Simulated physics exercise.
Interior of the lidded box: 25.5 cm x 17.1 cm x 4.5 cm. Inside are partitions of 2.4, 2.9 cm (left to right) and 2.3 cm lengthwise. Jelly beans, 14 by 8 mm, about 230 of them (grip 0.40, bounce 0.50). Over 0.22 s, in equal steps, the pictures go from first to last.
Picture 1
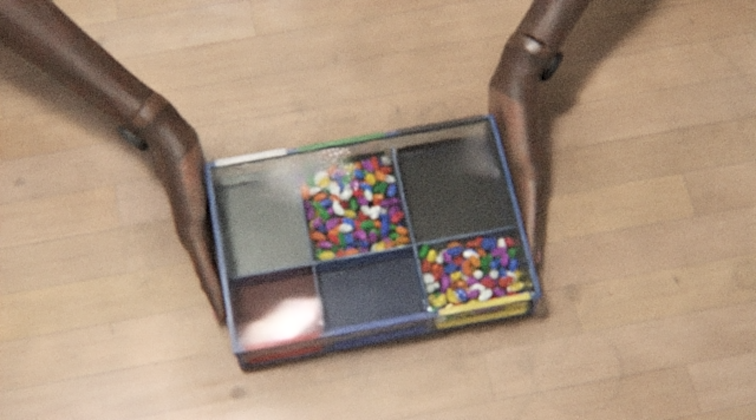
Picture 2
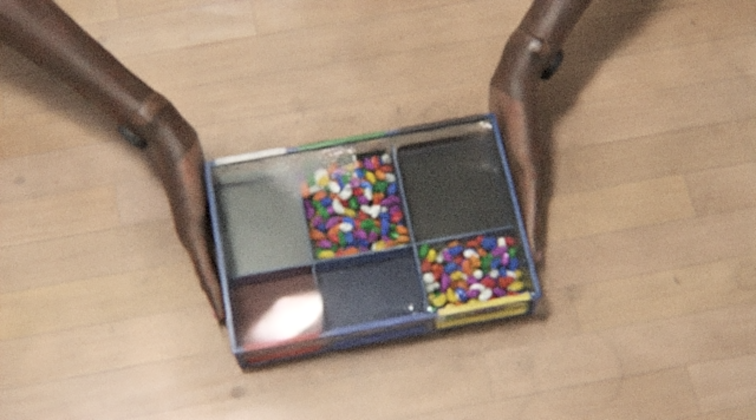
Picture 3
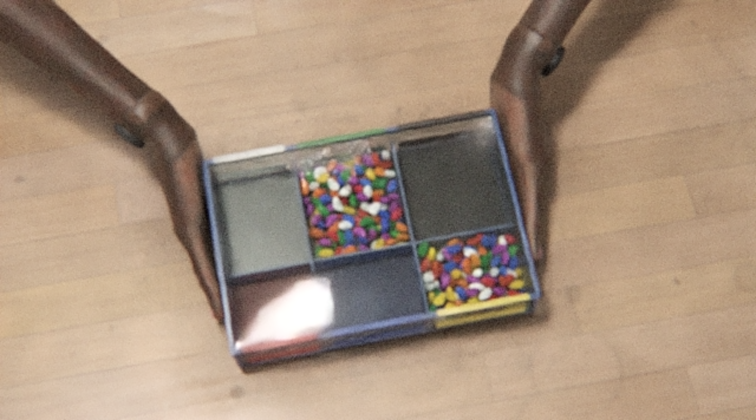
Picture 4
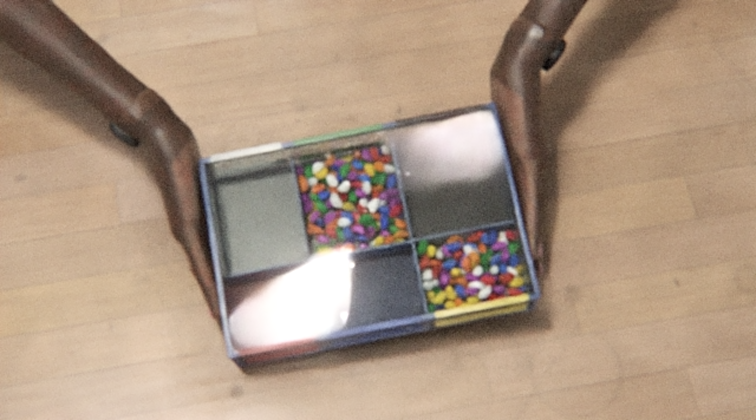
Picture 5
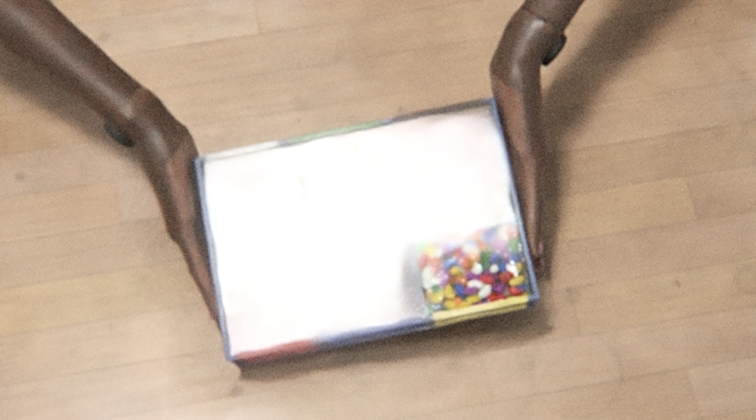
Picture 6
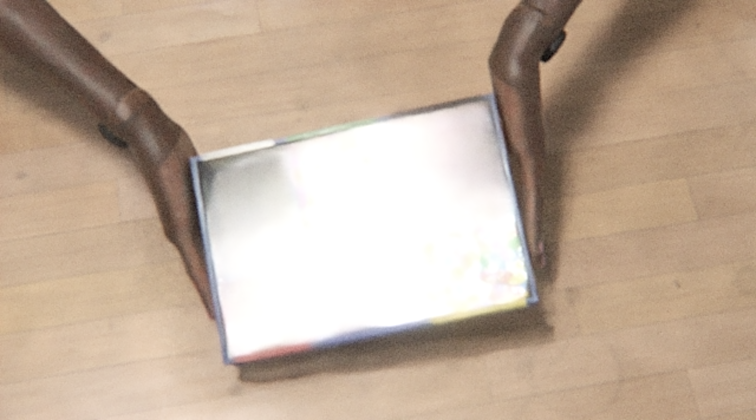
Above a wooden floor, two brown hands slightly tilting a clear-lidded, divided box of colourful jelly beans as white glare covers the lid.
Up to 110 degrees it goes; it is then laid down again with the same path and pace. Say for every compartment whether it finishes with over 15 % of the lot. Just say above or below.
Red above, blue below, green below, yellow above, white below, black below.
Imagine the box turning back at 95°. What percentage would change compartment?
I'd say close to 50 percent.
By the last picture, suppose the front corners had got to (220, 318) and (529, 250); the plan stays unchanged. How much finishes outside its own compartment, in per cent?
About 60 %.
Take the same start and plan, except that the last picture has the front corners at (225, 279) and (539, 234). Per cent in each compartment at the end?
By the end red holds 0%, blue holds 0%, green holds 45%, yellow holds 5%, white holds 0% and black holds 45%.
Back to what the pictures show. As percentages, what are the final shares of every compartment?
Red 50 / blue 10 / green 0 / yellow 45 / white 0 / black 0, all in percent.
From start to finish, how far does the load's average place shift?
Around 7.5 centimetres, start to finish.
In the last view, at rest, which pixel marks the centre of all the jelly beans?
Somewhere near (338, 318) in the last picture.
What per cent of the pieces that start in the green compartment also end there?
Around 0 %.
Then, 1.05 s after the last picture, tilt 110 degrees; red 30 %, blue 10 %, green 15 %, yellow 45 %.
Then, 1.75 s after the last picture, tilt 49 degrees; red 50 %, blue 5 %, yellow 45 %.
Then, 2.48 s after the last picture, tilt 0 degrees; red 50 %, blue 10 %, yellow 45 %.
In the end, red 50 %, blue 10 %, green 0 %, yellow 45 %, white 0 %, black 0 %.
